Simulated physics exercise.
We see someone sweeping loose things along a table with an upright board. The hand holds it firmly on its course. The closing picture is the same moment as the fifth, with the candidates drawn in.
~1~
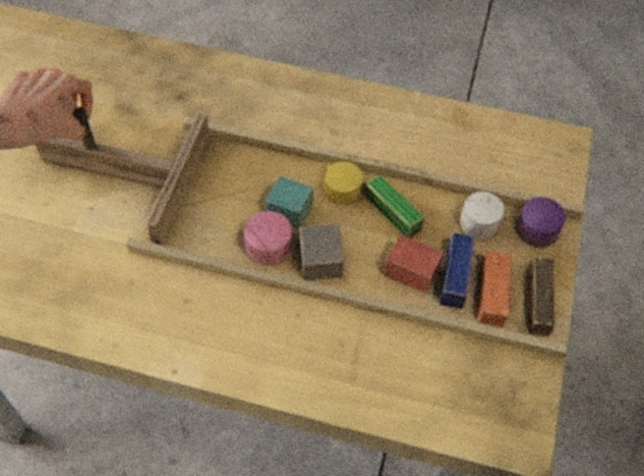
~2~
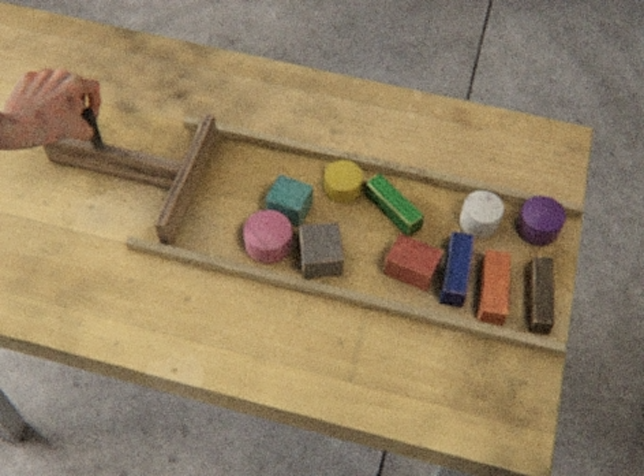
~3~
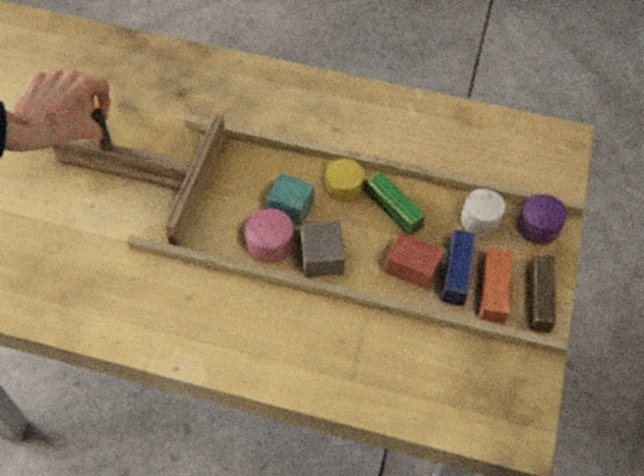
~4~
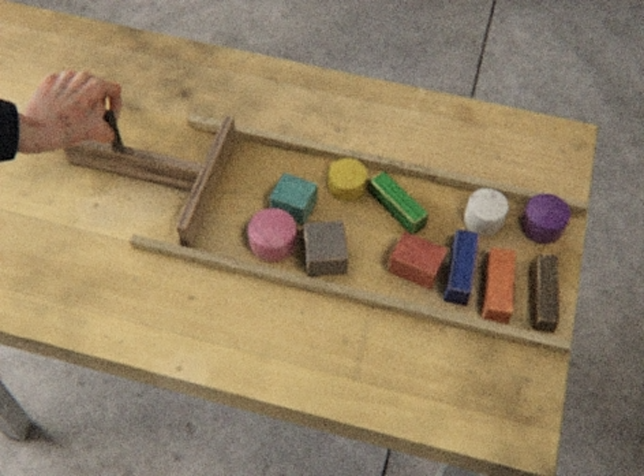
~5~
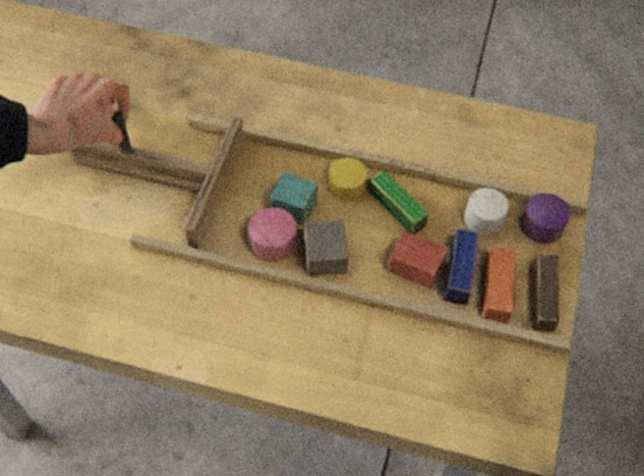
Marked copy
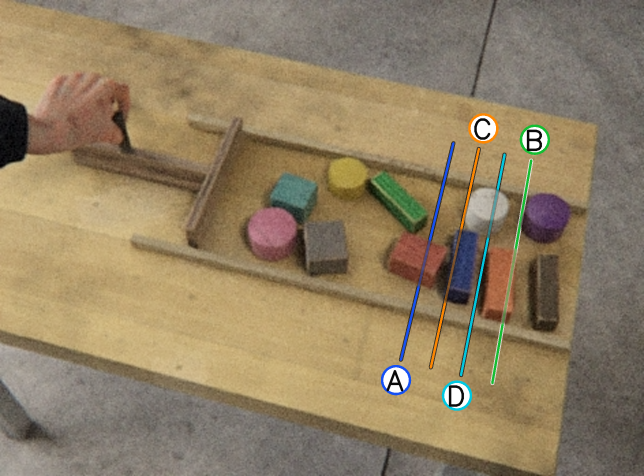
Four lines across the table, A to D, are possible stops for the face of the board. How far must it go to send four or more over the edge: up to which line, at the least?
The first such stop is D.
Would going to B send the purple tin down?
Yes.
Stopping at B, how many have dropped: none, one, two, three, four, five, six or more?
Six or more.
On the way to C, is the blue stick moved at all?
By then, yes.
On the marked copy, A at (429, 243); B at (513, 262); C at (457, 249); D at (485, 256).
Taking D. A third of the way, board (309, 192); grey block (368, 259); pink tin (328, 243).
Two thirds of the way, board (407, 215); black bar over the edge; orange bar (574, 292).
When it is over, board (486, 233); blue stick over the edge; black bar over the edge; five fallen.
As for the rest, A drops only two; B drops seven, but is farther than needed; C drops only three.
